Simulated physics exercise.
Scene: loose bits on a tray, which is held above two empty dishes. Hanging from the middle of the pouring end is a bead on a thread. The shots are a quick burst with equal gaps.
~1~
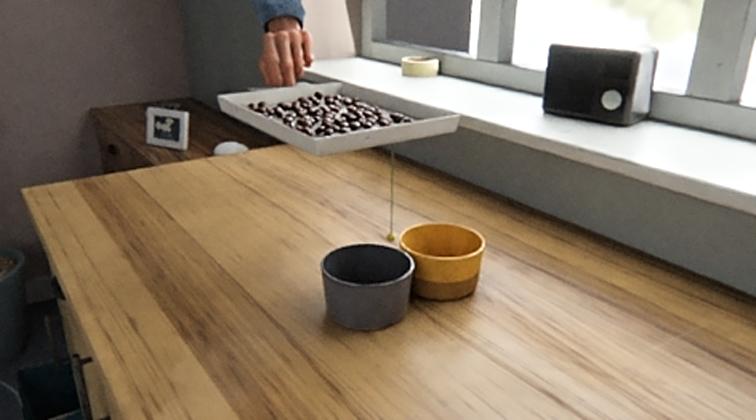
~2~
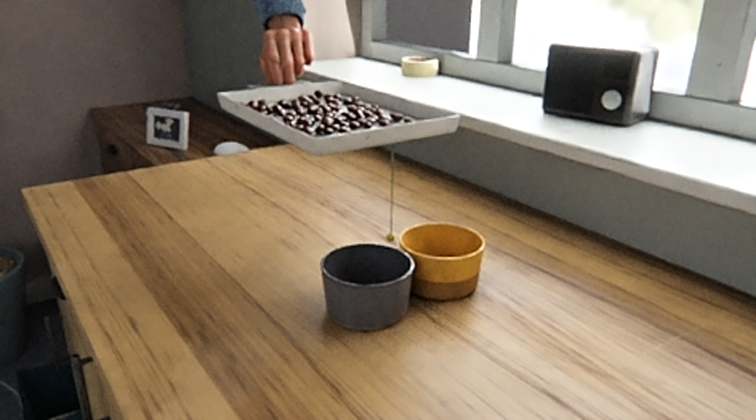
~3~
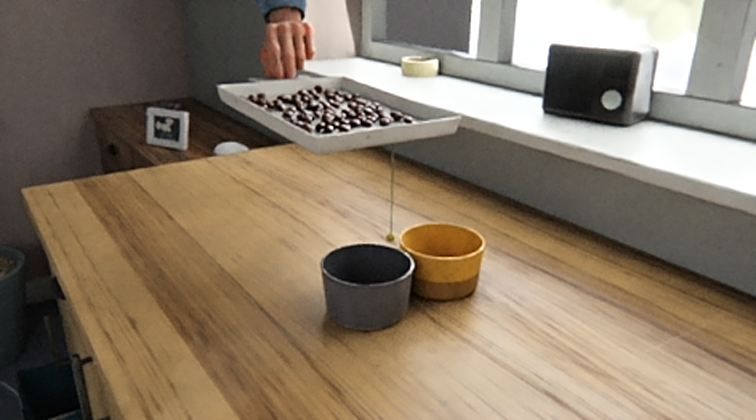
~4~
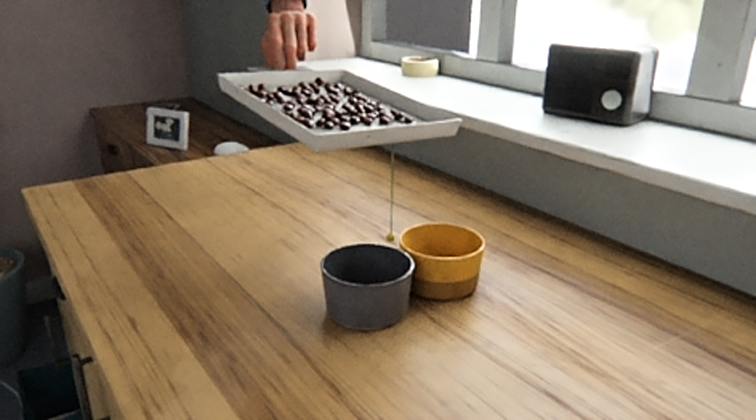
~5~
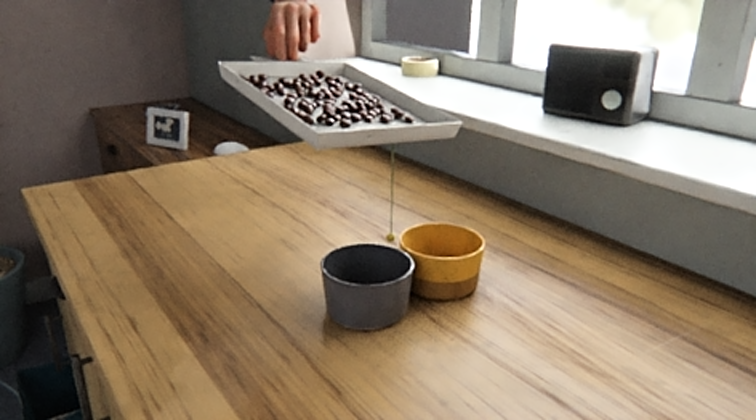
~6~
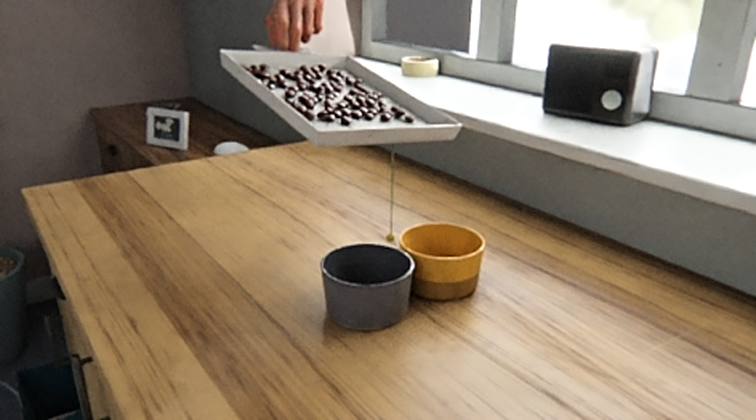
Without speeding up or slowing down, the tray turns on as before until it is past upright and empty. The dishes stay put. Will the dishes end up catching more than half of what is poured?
Basically it's a mostly caught load, that one.
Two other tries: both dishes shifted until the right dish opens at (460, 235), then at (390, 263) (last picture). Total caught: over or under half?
Well, it comes to a greater portion at first and a lesser portion after that.
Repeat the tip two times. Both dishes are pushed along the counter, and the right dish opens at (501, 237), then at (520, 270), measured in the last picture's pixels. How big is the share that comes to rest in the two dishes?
First try: Roughly 40 per cent; second try: Roughly 0 per cent.
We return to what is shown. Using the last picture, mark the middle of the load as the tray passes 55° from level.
The centre of the load shows up near (422, 122) in the last view.
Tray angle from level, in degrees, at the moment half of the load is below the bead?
At about 90°.
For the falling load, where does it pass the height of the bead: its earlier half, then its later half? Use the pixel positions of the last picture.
Near (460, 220) and later near (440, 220).
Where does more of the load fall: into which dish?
That would be the rightward one.
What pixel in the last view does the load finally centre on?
The centre settles at about (445, 271).
Just after the last frame, tray tipped steeply; every one on the tray.
A moment on, tray tipped right over; roughly two thirds on the tray; roughly a quarter in the right dish; just a few outside both; about a tenth in the air.
Further on, tray tipped past a quarter turn; almost all in the right dish; just a few outside both.
When it is over, tray tipped past a quarter turn; not one in the left dish; almost all in the right dish; just a few outside both.
